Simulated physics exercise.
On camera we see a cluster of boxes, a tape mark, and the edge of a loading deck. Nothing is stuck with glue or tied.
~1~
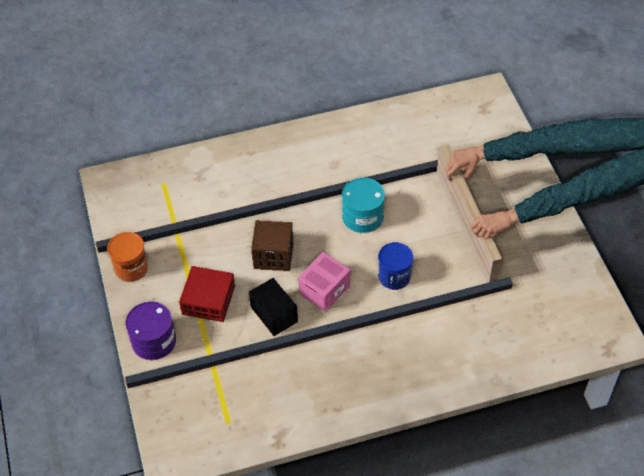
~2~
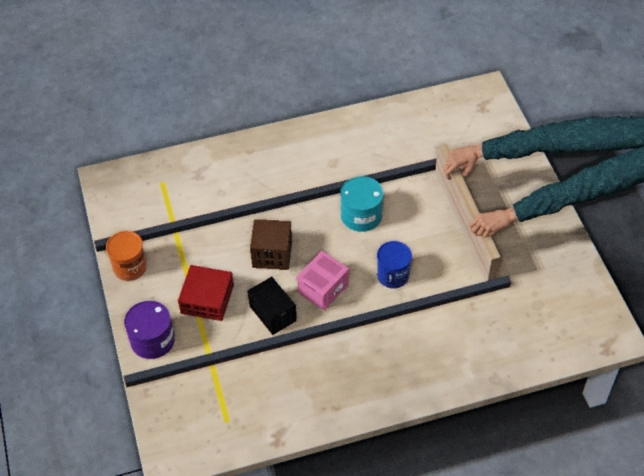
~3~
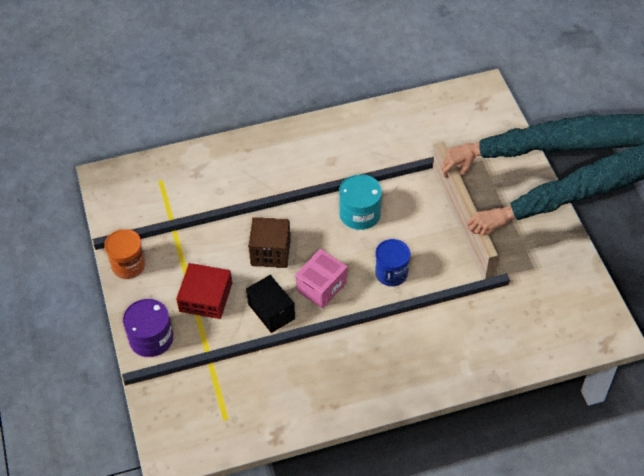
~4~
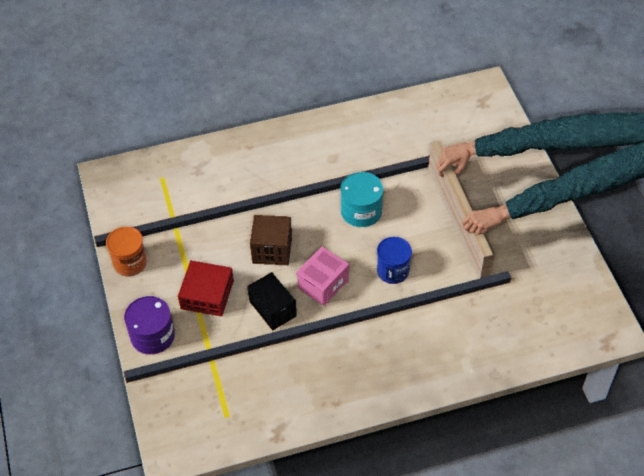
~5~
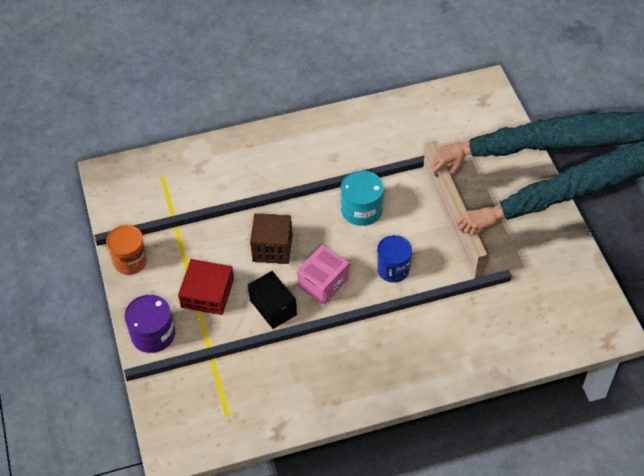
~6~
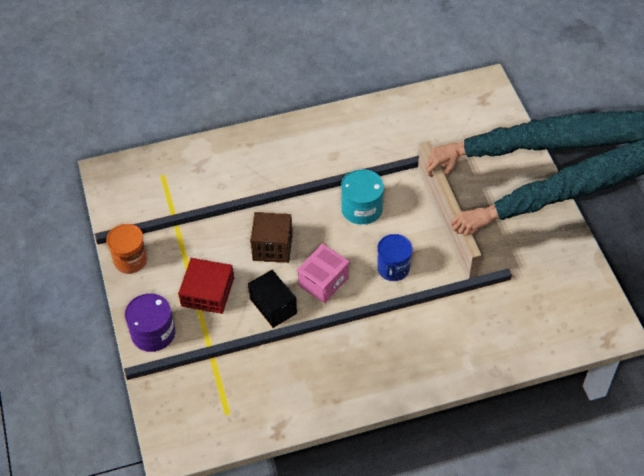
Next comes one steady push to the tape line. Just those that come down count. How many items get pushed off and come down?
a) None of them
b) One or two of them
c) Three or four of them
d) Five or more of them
b.
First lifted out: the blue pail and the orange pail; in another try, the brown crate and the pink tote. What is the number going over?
You'd count 1 the first time and 0 the second time.
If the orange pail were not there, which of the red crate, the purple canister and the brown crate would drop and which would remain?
Well, the red crate is safe, the purple canister drops down, and last of the three, the brown crate is safe.
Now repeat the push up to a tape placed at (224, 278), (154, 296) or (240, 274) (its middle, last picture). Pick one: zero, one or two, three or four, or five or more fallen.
In the order of the places given: Either one or two; more than four; no fall at all.
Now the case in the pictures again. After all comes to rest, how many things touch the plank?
It touches 3.
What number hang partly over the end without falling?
The count would be 0.
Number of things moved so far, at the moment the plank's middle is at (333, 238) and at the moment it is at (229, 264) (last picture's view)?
5, then 7.
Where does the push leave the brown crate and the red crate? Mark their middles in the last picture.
Around (173, 280), then around (132, 289).
Soon after, none off yet; orange pail at rest near (128, 249); purple canister at rest near (150, 323); red crate at rest near (207, 286).
After that, none off yet; orange pail at rest near (128, 249); purple canister at rest near (150, 323); red crate displaced a little near (185, 284).
In the end, the number that fall off is one or two; gone, black crate and purple canister.
